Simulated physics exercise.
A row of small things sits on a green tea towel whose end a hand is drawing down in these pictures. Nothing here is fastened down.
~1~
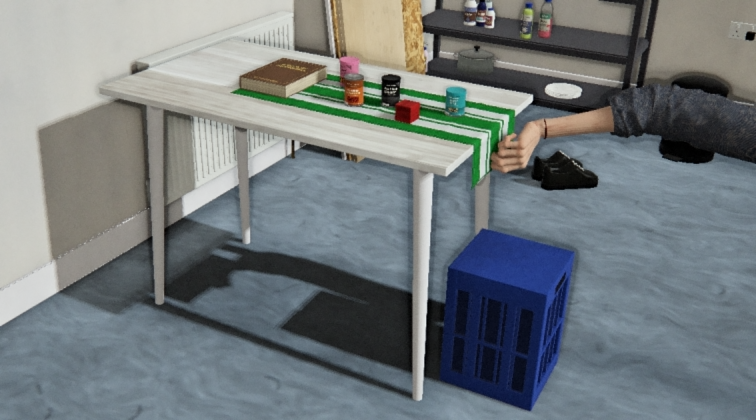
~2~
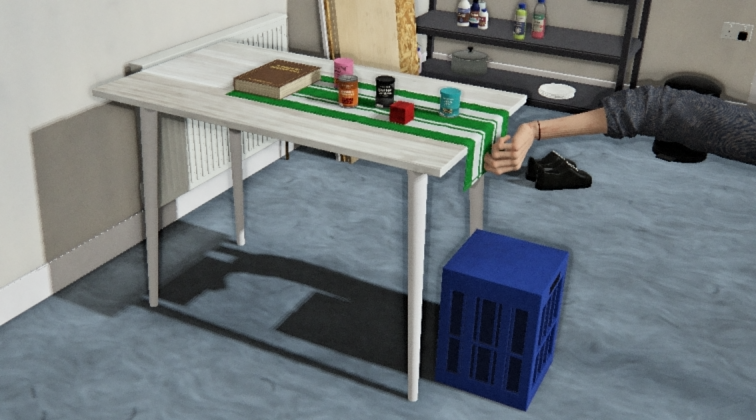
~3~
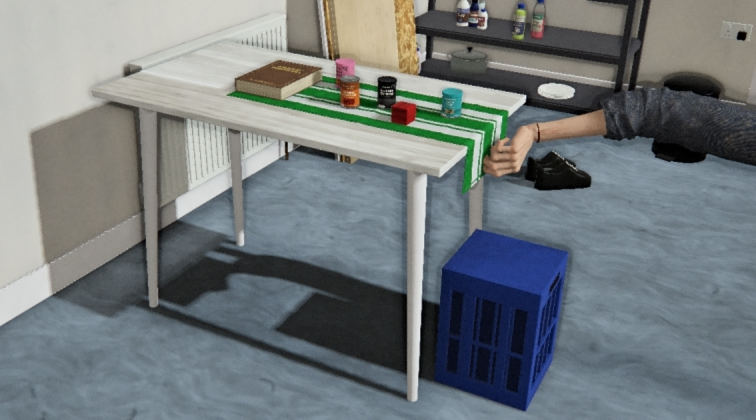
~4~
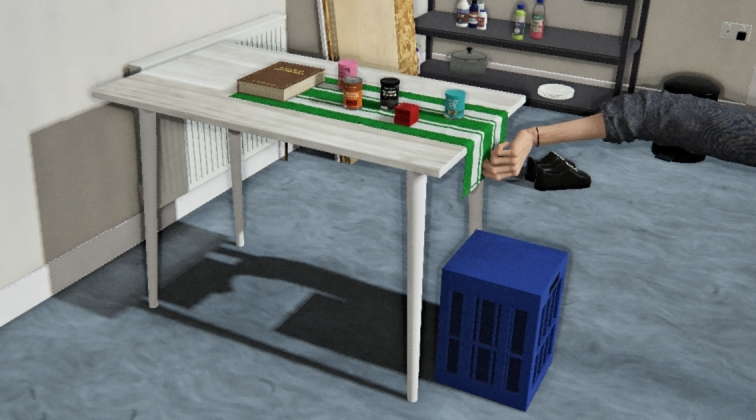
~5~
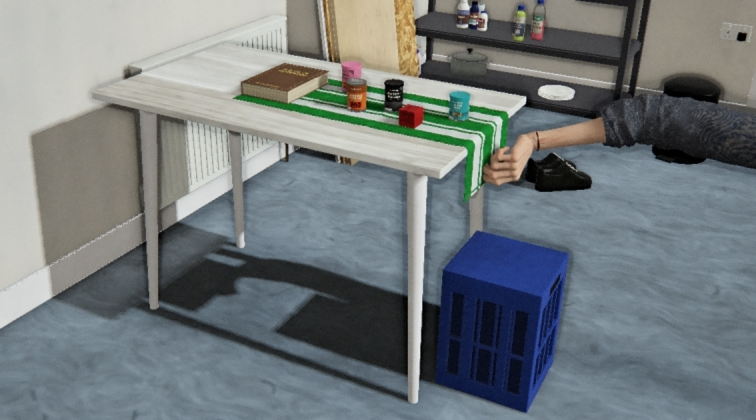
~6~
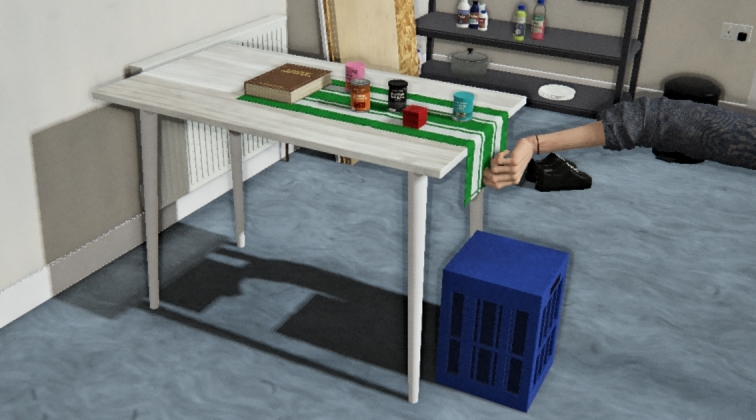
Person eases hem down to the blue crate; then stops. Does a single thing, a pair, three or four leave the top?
The number that falls is two.
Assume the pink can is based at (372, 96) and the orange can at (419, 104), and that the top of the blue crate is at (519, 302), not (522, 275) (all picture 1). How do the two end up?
Final state: The pink can is still in place, the orange can is no longer up.
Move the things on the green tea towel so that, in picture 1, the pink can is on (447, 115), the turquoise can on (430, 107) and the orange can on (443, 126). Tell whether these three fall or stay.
The pink can topples down; the turquoise can topples down; and the orange can topples down.
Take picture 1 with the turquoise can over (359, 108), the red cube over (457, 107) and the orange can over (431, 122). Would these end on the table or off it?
Record - turquoise can retained; red cube lost; orange can lost.
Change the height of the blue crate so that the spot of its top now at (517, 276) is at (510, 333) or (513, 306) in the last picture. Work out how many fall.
The first gives 4, the second 3.
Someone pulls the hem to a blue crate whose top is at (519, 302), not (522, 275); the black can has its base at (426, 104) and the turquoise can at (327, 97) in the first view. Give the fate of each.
As for the black can, it leaves the top; as for the turquoise can, it stays in place.
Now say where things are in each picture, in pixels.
In the first frame, hem (470, 191); turquoise can (456, 90); red cube (408, 103); black can (391, 77); orange can (354, 76); pink can (350, 59); top of the crate (522, 275).
In the second frame, hem (463, 192); turquoise can (451, 91).
In the third frame, hem (461, 194); red cube (404, 105).
In the fourth frame, hem (462, 198); black can (390, 80); top of the crate (516, 275).
In the fifth frame, hem (463, 204); orange can (357, 81).
In the sixth frame, hem (464, 207); turquoise can (464, 95); red cube (415, 108); black can (398, 82); orange can (361, 82); pink can (355, 64).
Early on, hem near (482, 238); turquoise can gone.
Midway, hem on the crate; turquoise can and red cube gone.
Finally, hem on the crate; turquoise can and red cube gone. The table loses two.
